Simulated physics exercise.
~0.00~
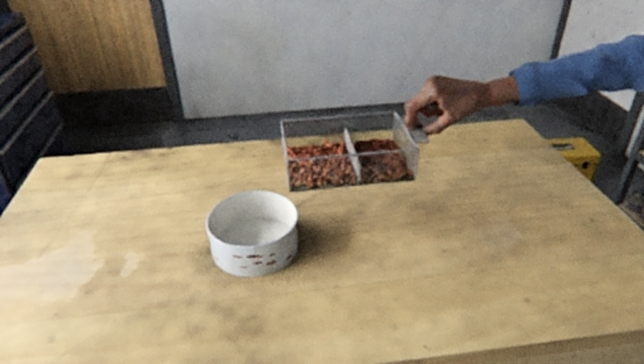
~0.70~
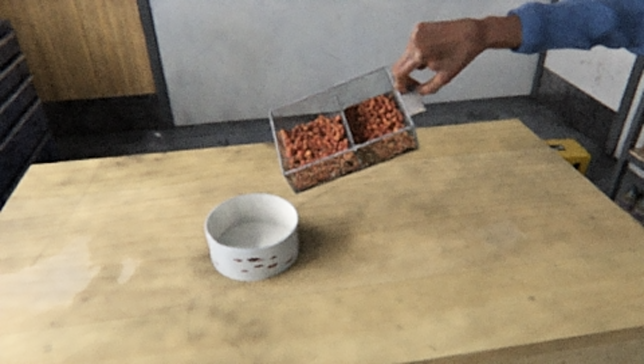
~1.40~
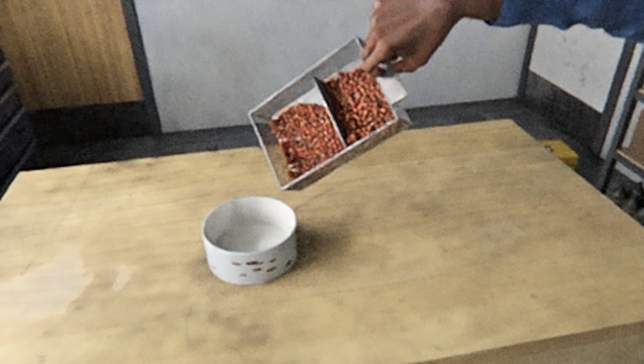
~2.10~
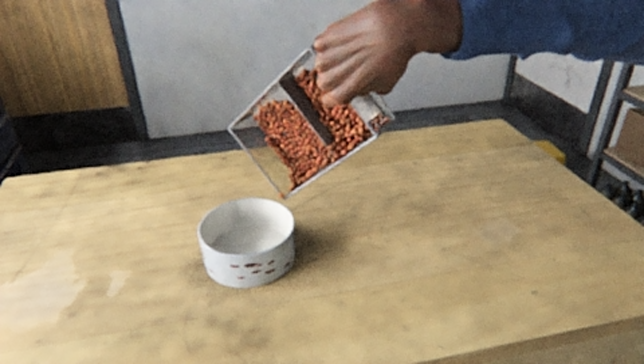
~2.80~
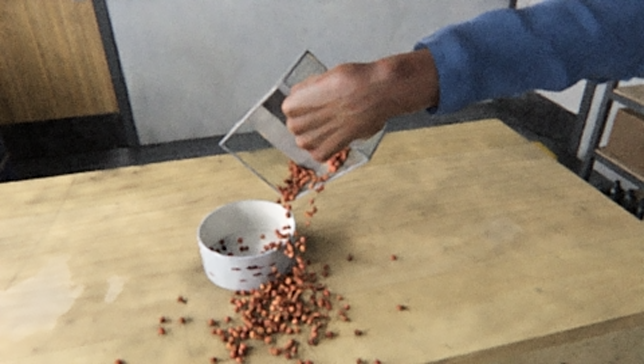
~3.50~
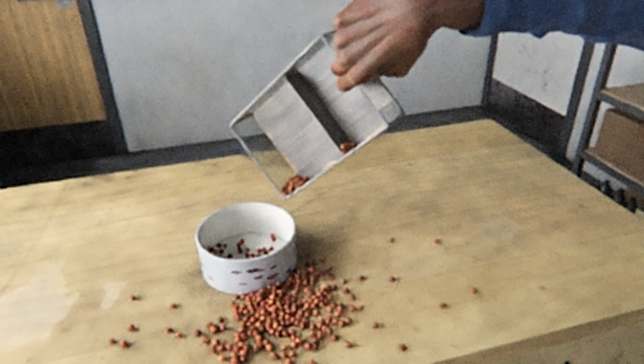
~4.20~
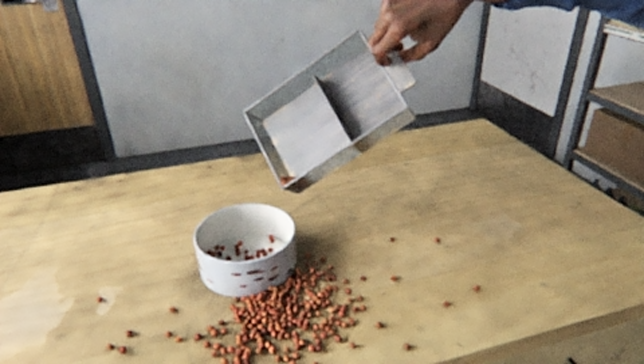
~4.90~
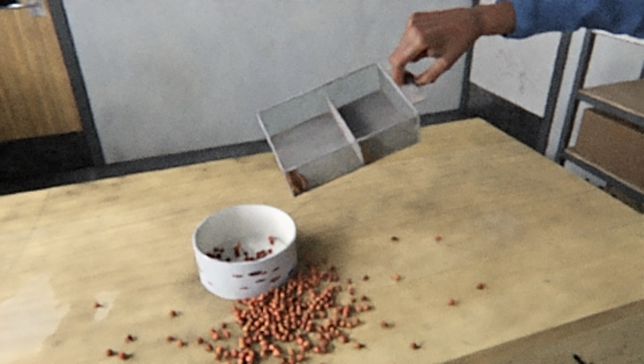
Reddish pellets spill from a hand-tipped divided box, mostly missing the white bowl below.
